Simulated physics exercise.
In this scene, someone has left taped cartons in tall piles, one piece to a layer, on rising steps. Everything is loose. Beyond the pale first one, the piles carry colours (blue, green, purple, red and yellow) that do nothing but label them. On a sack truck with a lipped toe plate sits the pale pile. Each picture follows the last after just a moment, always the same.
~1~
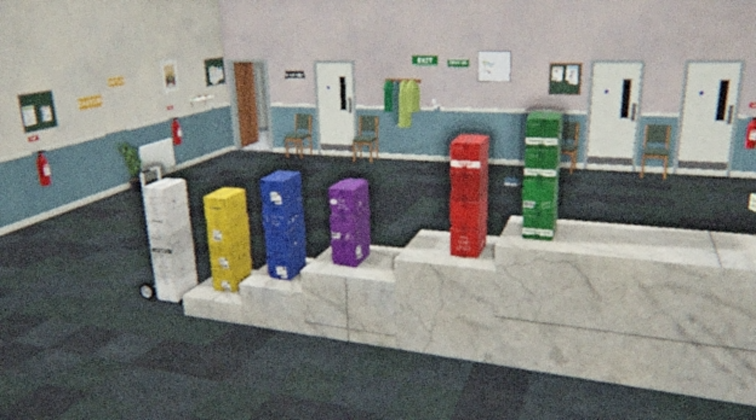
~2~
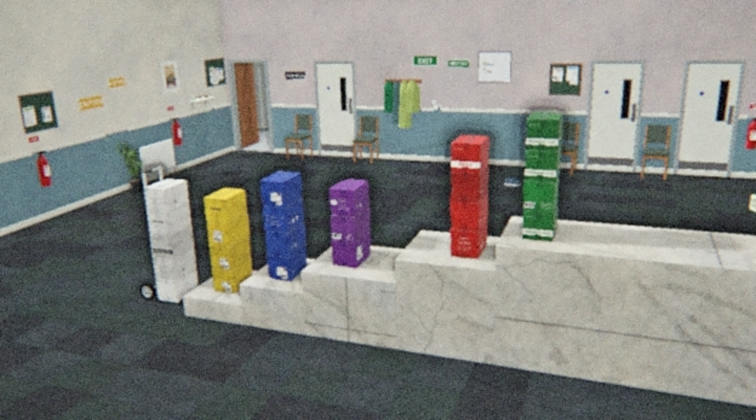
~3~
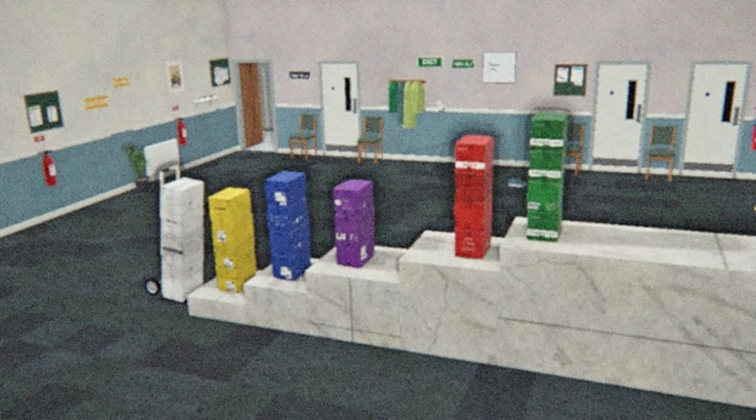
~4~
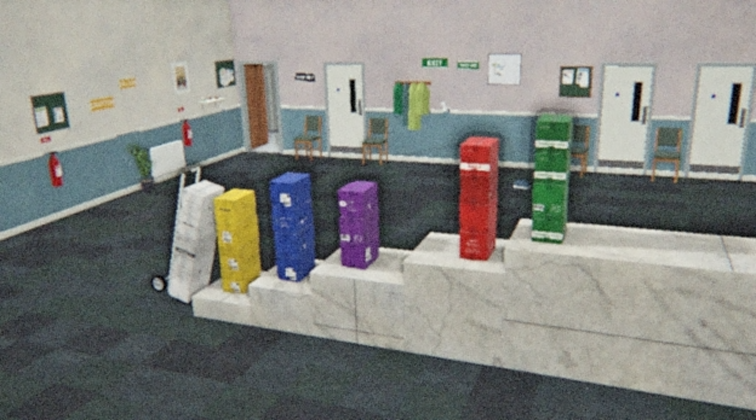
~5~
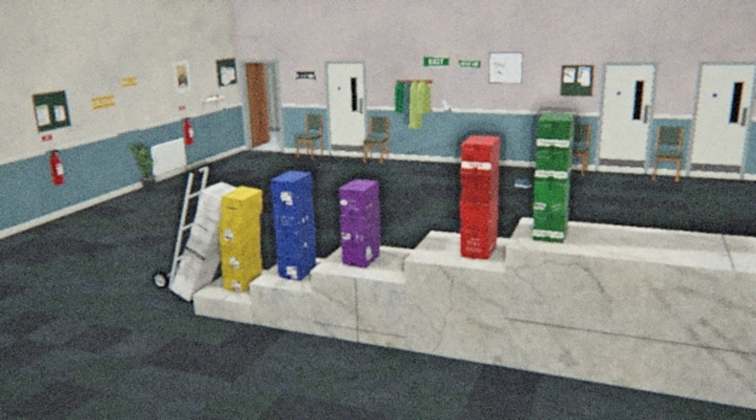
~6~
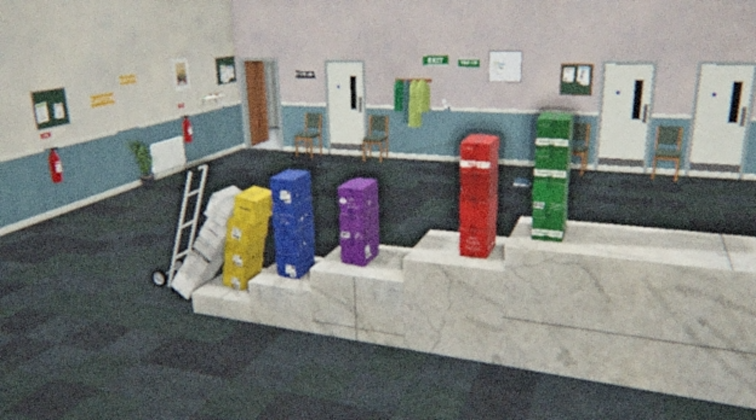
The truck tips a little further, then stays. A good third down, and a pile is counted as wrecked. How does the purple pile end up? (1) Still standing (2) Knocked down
Knocked down.
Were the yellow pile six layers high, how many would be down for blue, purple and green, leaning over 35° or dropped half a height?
When it all settles, blue has 4 down, purple has 3, and green has 0.
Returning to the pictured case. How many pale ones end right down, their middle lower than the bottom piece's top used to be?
Count = 1.
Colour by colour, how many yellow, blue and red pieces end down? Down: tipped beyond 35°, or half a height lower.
In the end the numbers are yellow 3, blue 4 and red 0.
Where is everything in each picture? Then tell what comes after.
In the first frame (pixels give the middle of a visible side), truck frame level; top purple carton (342, 202); top yellow carton (236, 206); none of the others has stirred.
Truck frame rocked barely; top purple carton (342, 203), in the second frame.
Truck frame (162, 197) rocked a little, top of the pale pile leaning a little; top purple carton (346, 203); none of the others has stirred, in the third frame.
Truck frame (180, 199) rocked clearly, top of the pale pile leaning clearly; top purple carton (351, 204); none of the others has stirred, in the fourth frame.
Truck frame (187, 198) rocked clearly, top of the pale pile leaning clearly; top purple carton (352, 203); top yellow carton (253, 207) tilted barely; one has shifted, in the fifth frame.
Truck frame (186, 196) rocked clearly, top of the pale pile leaning well over; top purple carton (351, 202); top yellow carton (265, 208) tilted a little; movement in 4 of them, in the sixth frame.
Shortly afterwards, 5 of the pale pile down; none of the 3 purple cartons down (0 of 19 in all colours); top purple carton unmoved; top yellow carton tilted clearly.
Next, 5 of the pale pile down; none of the 3 purple cartons down (5 of 19 in all colours); top purple carton tilted a little; top yellow carton tilted well over, about its own height lower.
In the end, 5 of the pale pile down; 3 of the 3 purple cartons down (10 of 19 in all colours); top purple carton on its side; top blue carton tilted steeply, about its own height lower. From the last view, middles, top purple carton near (436, 233), top blue carton near (366, 219).
